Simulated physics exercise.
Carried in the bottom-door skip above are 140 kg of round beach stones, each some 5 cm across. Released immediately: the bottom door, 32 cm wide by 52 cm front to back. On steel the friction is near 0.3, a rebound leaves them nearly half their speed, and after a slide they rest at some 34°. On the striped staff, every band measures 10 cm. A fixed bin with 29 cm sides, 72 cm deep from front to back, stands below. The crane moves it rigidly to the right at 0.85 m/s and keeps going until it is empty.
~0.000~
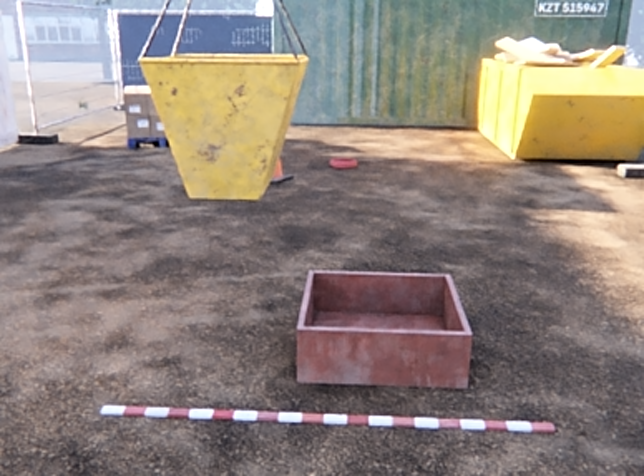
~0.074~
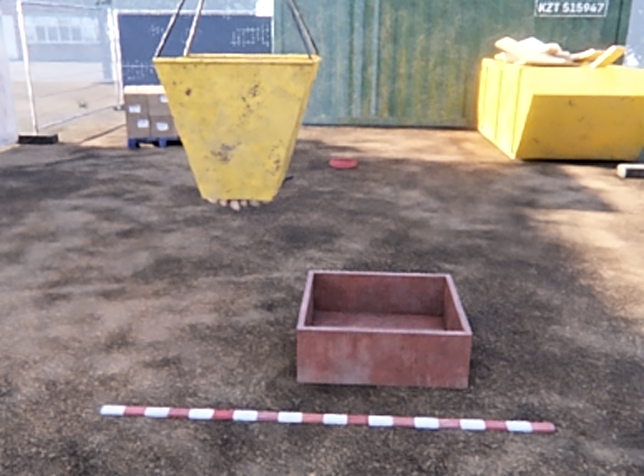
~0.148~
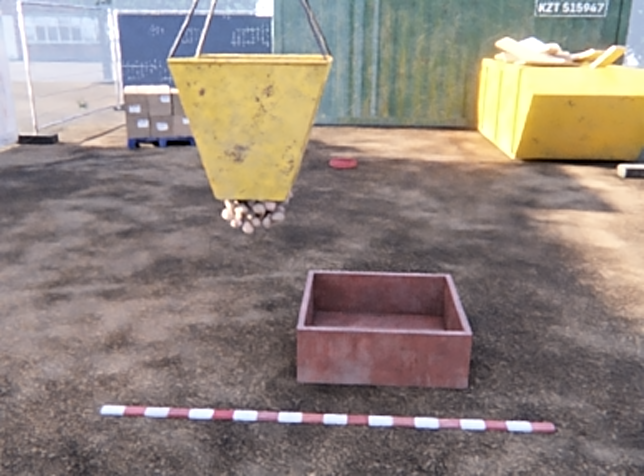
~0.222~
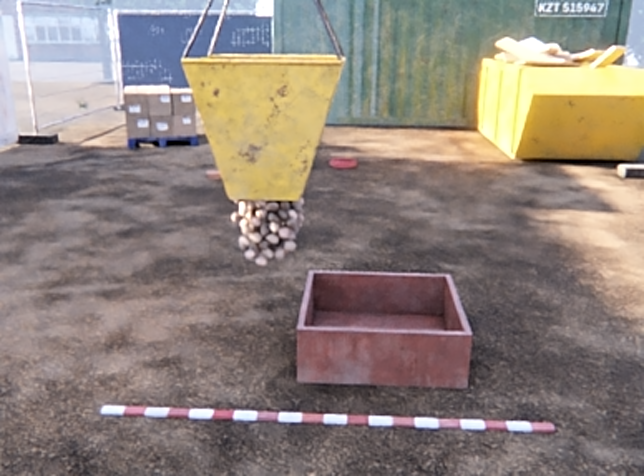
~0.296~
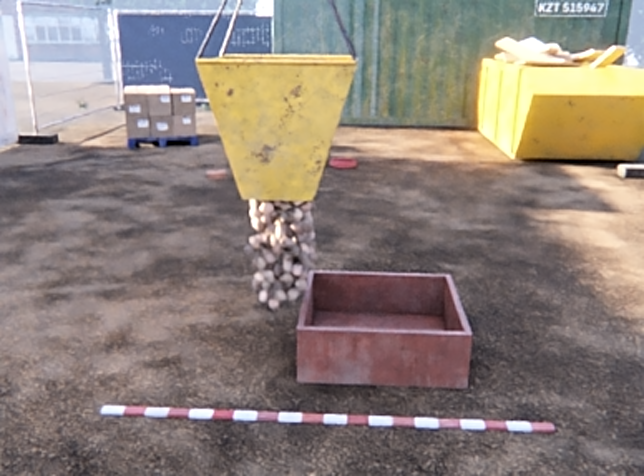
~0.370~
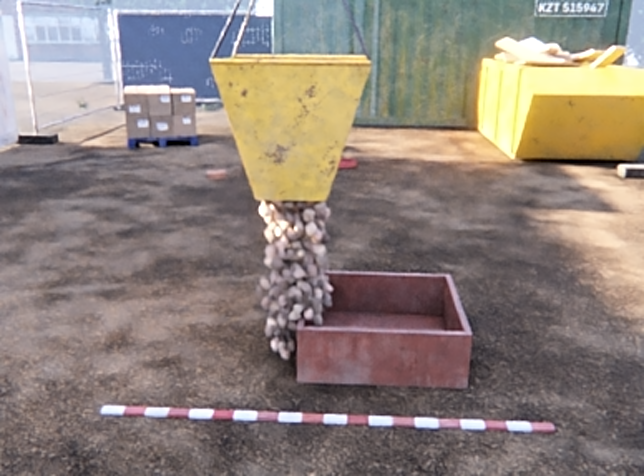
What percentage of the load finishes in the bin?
About 69 per cent.
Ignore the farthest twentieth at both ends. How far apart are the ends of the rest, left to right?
Some 120 cm from left to right.
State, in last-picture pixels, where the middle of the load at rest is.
Pixel position of the middle approx (346, 335).
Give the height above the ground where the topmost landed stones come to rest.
22 cm.
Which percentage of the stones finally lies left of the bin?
Share of load: Near 30 %.
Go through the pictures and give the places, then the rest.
The outlet is at (224, 188); nothing has dropped yet, in the first frame.
The outlet is at (237, 189); 6 % is out, in the second frame.
Outlet at (251, 189), the stream shows down to (256, 210); 83 % still inside, in the third frame.
Outlet at (264, 189), the stream shows down to (268, 242); 68 % still inside, in the fourth frame.
Outlet at (278, 189), the stream shows down to (283, 281); 51 % still inside, in the fifth frame.
Outlet at (291, 190), the stream shows down to (292, 294); 33 % still inside, in the sixth frame.
After 0.7 s, 0 % in the bottom-door skip, 30 % falling or lying left of the bin, 70 % falling or lying in the bin, 1 % falling or lying beside or right of the bin; the stones farthest right are at (447, 342).
After 1.1 s, 0 % in the bottom-door skip, 30 % falling or lying left of the bin, 69 % falling or lying in the bin, 1 % falling or lying beside or right of the bin; the stones farthest right are at (450, 330).
After 1.7 s, 0 % in the bottom-door skip, 30 % falling or lying left of the bin, 69 % falling or lying in the bin, 1 % falling or lying beside or right of the bin; the stones farthest right are at (442, 312).
After 2.6 s, 0 % in the bottom-door skip, 30 % falling or lying left of the bin, 69 % falling or lying in the bin, 1 % falling or lying beside or right of the bin; the stones farthest right are at (442, 312).
After 4.5 s, 0 % in the bottom-door skip, 30 % left of the bin, 69 % in the bin, 1 % beside or right of the bin; the stones farthest right are at (442, 312).
